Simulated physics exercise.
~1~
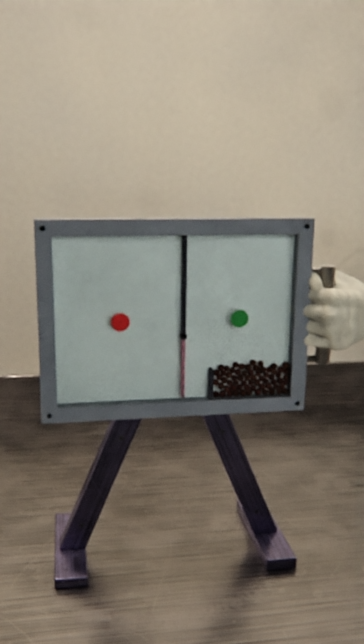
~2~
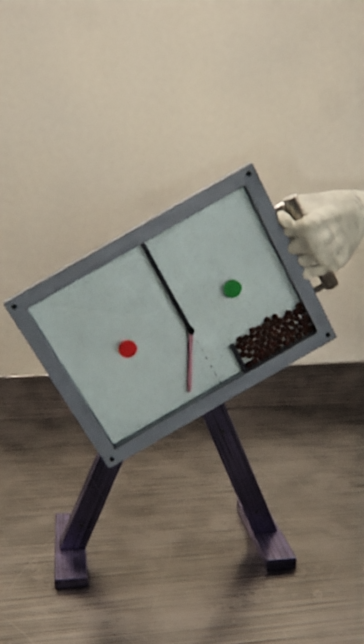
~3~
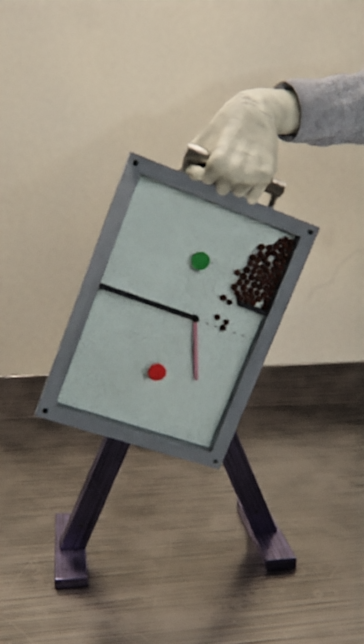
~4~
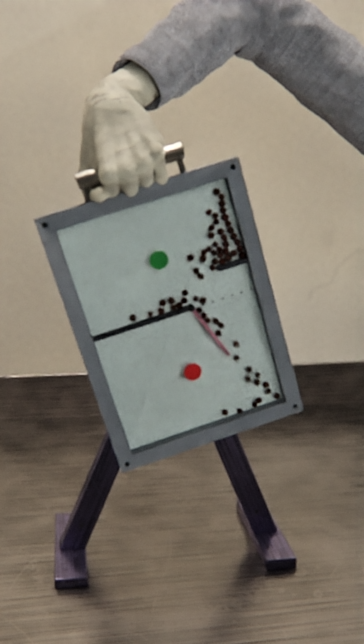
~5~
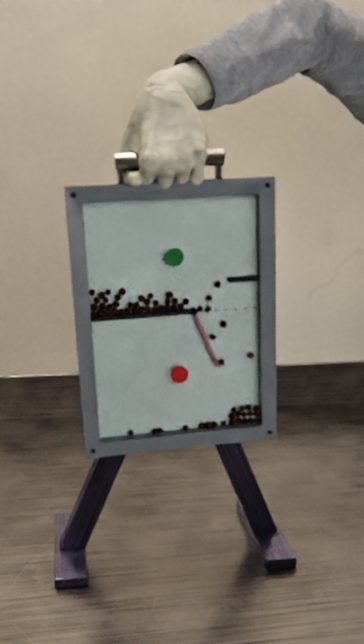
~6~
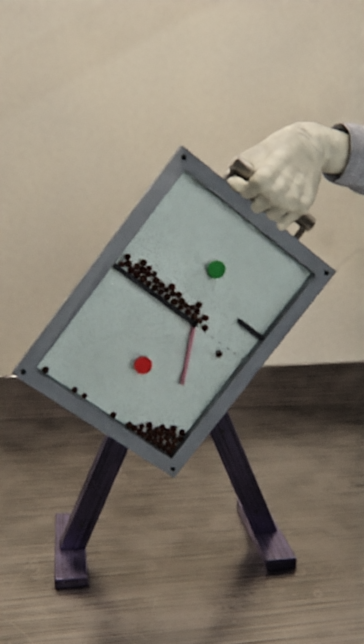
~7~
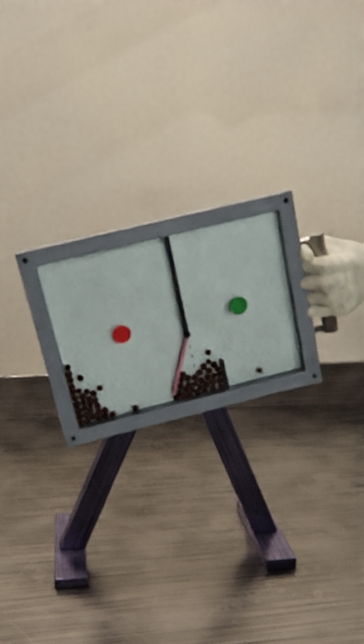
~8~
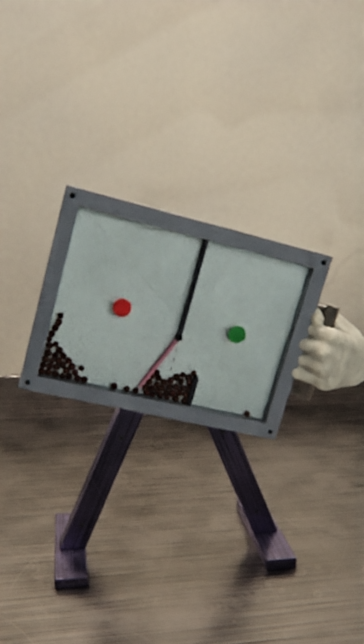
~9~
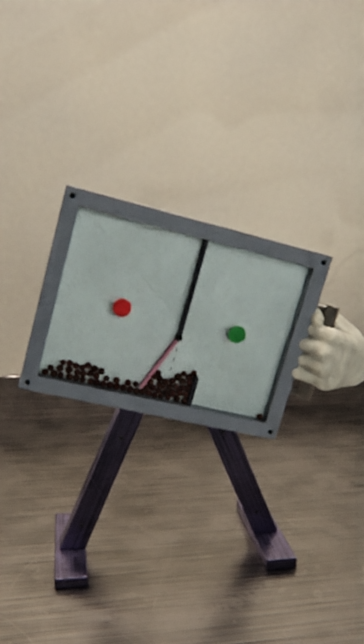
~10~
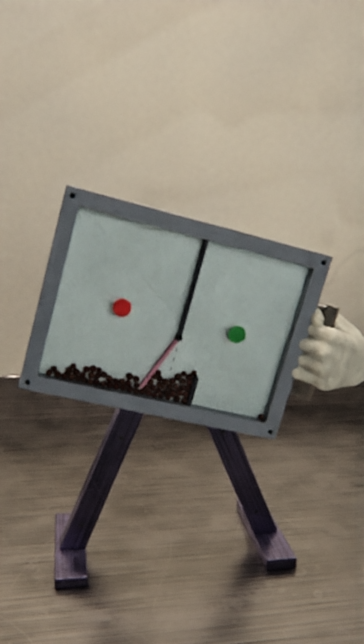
A gloved hand tips the framed box anticlockwise, then back, leaving most beads beside red.
